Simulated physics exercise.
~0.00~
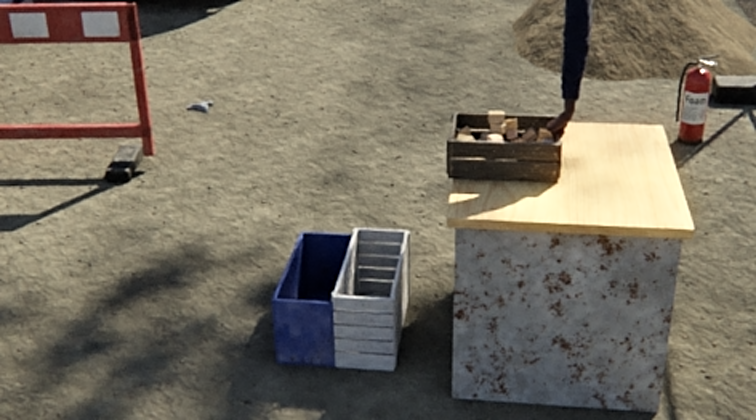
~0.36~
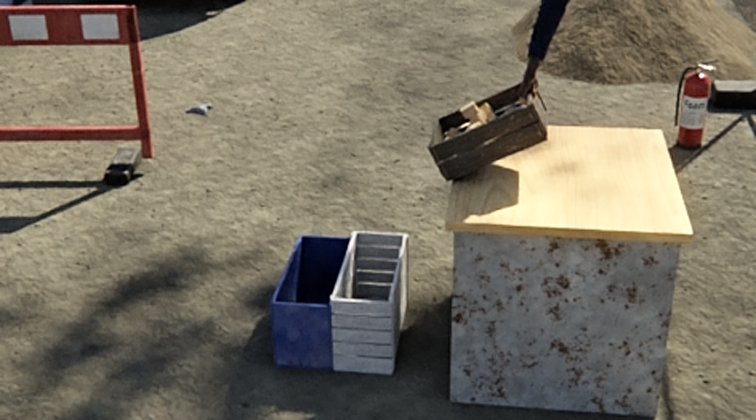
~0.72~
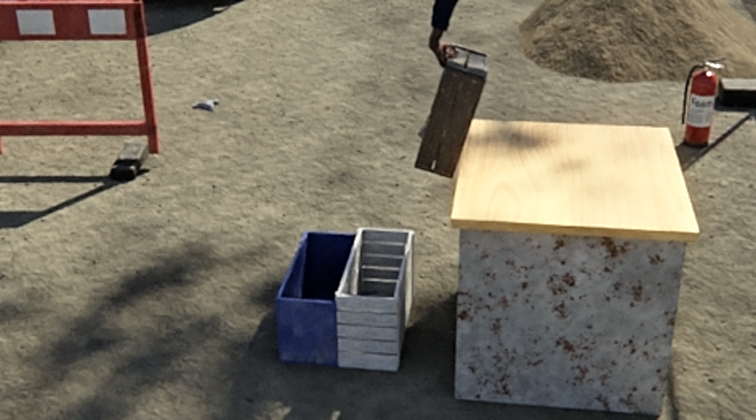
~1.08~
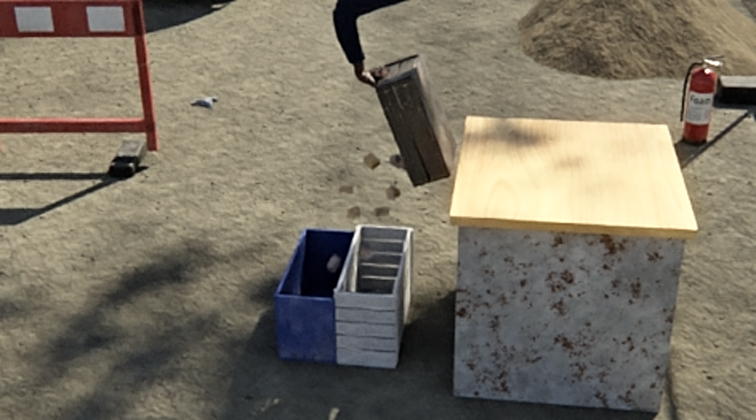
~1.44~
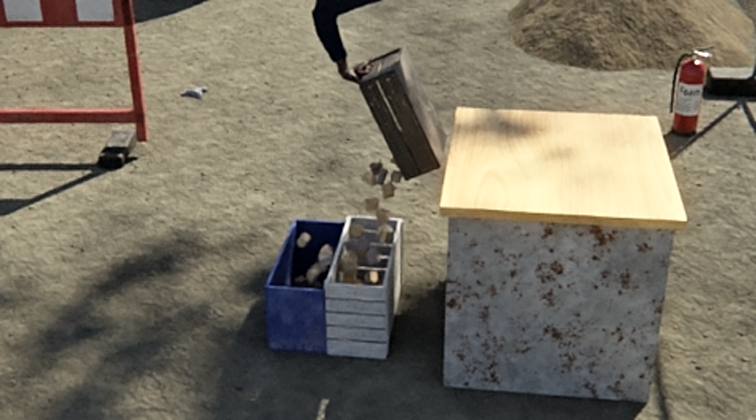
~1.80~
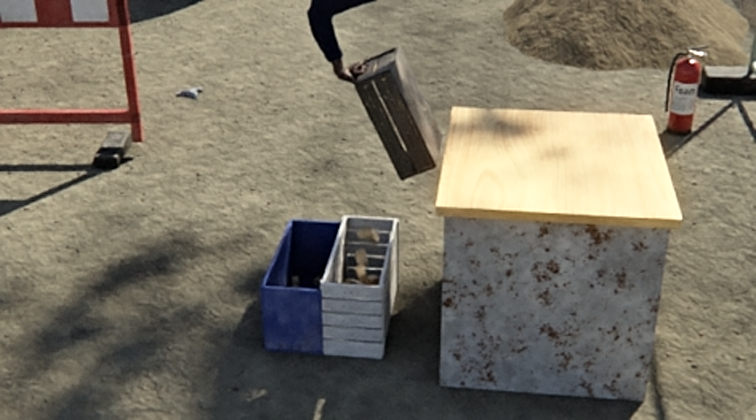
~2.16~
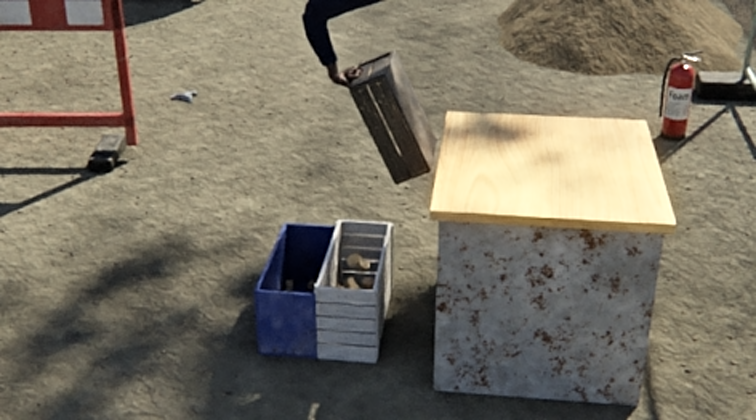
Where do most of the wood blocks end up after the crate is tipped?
Most of them end up in the white bin, the one nearer the bench, while a smaller share lands in the blue one.
